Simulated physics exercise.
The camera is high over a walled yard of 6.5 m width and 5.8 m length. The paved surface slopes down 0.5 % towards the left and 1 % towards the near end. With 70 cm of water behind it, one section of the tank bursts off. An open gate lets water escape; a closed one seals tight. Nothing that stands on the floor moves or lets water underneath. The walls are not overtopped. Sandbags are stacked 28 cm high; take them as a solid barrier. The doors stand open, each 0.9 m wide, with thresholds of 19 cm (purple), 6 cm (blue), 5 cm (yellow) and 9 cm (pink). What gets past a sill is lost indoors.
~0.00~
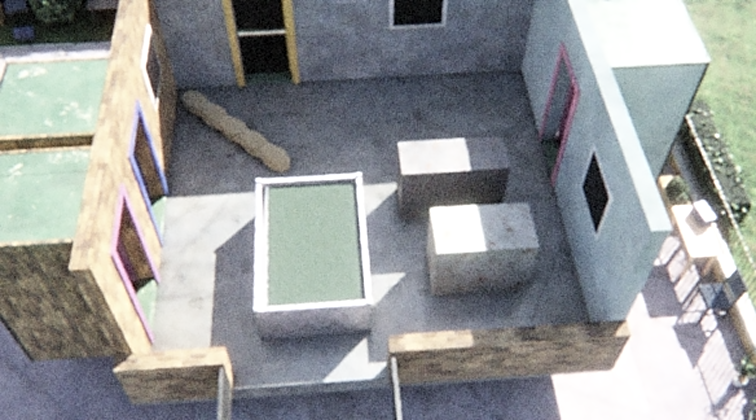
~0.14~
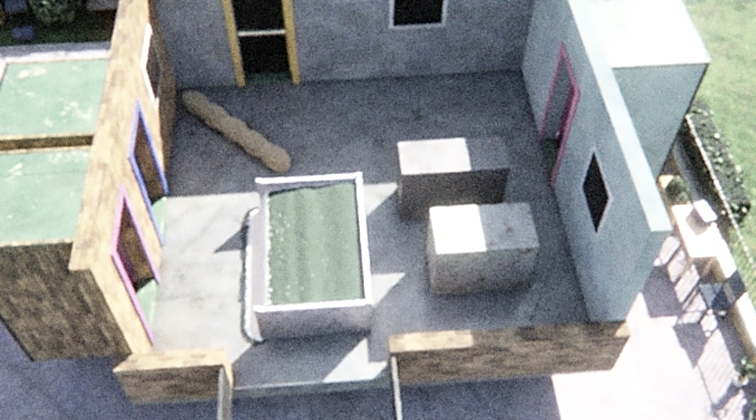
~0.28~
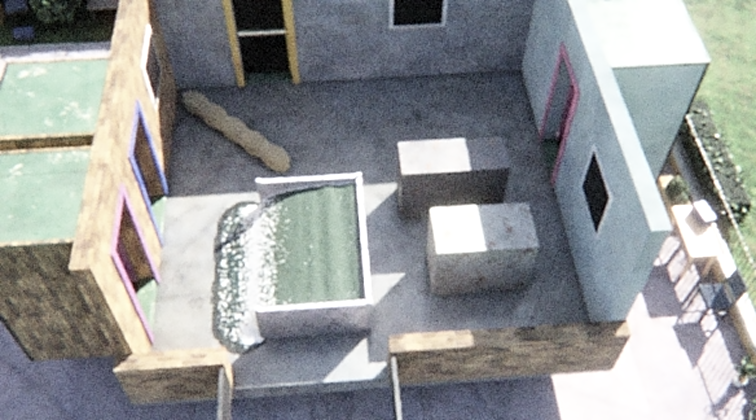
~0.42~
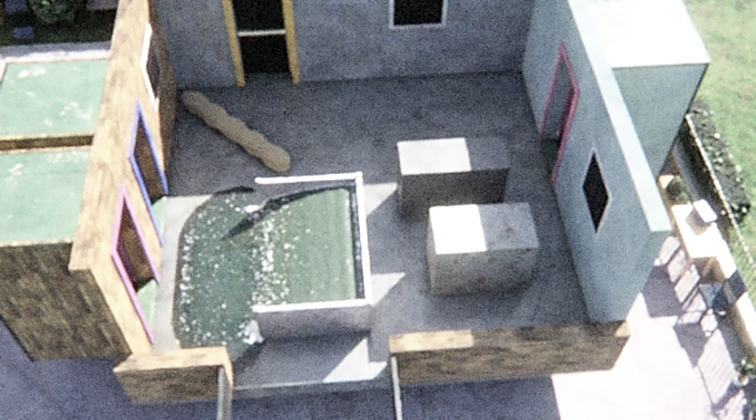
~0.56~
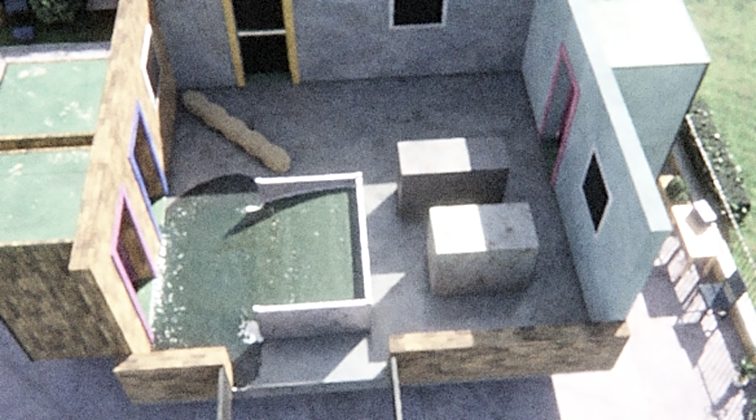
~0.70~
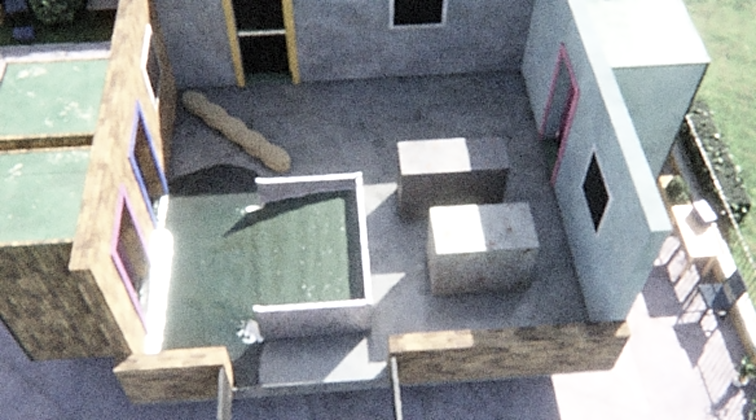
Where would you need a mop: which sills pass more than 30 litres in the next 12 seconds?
Within that time: At the purple door it passes the limit; at the blue door it exceeds the limit; at the yellow door it keeps below the limit; at the pink door it keeps below the limit.
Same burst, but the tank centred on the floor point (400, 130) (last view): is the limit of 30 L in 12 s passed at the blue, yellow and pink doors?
Against that limit: Blue past it, yellow over, pink under.
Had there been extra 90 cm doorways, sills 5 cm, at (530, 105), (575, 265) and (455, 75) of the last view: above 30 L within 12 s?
In that order: Below, below, not over.
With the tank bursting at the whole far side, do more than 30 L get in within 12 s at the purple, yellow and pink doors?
Then: Purple not over, yellow over, pink under.
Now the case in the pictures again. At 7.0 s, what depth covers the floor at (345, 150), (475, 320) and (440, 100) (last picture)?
In that order: 3, 1 and 0 cm.
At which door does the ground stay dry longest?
The pink one.
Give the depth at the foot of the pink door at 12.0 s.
About 3.0 cm.
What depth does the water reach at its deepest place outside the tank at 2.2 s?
Up to some 39 cm.
After 1.4 s water covers 20 % of the floor and is deepest (48 cm) near (153, 334); purple door 45 cm at the sill, 98 L in, blue door 28 cm at the sill, 106 L in, yellow door not reached, pink door not reached.
After 2.2 s water covers 25 % of the floor and is deepest (39 cm) near (149, 379); purple door 34 cm at the sill, 209 L in, blue door 22 cm at the sill, 216 L in, yellow door not reached, pink door not reached.
After 3.5 s water covers 40 % of the floor and is deepest (26 cm) near (172, 150); purple door 17 cm at the sill, 249 L in, blue door 14 cm at the sill, 286 L in, yellow door 2 cm at the sill, 0 L in, pink door not reached.
After 7.0 s water covers 55 % of the floor and is deepest (12 cm) near (205, 288); purple door 10 cm at the sill, 250 L in, blue door 10 cm at the sill, 352 L in, yellow door 1 cm at the sill, 0 L in, pink door not reached.
After 12.0 s water covers 80 % of the floor and is deepest (10 cm) near (149, 379); purple door 8 cm at the sill, 250 L in, blue door 7 cm at the sill, 372 L in, yellow door 0 cm at the sill, 0 L in, pink door 3 cm at the sill, 0 L in.
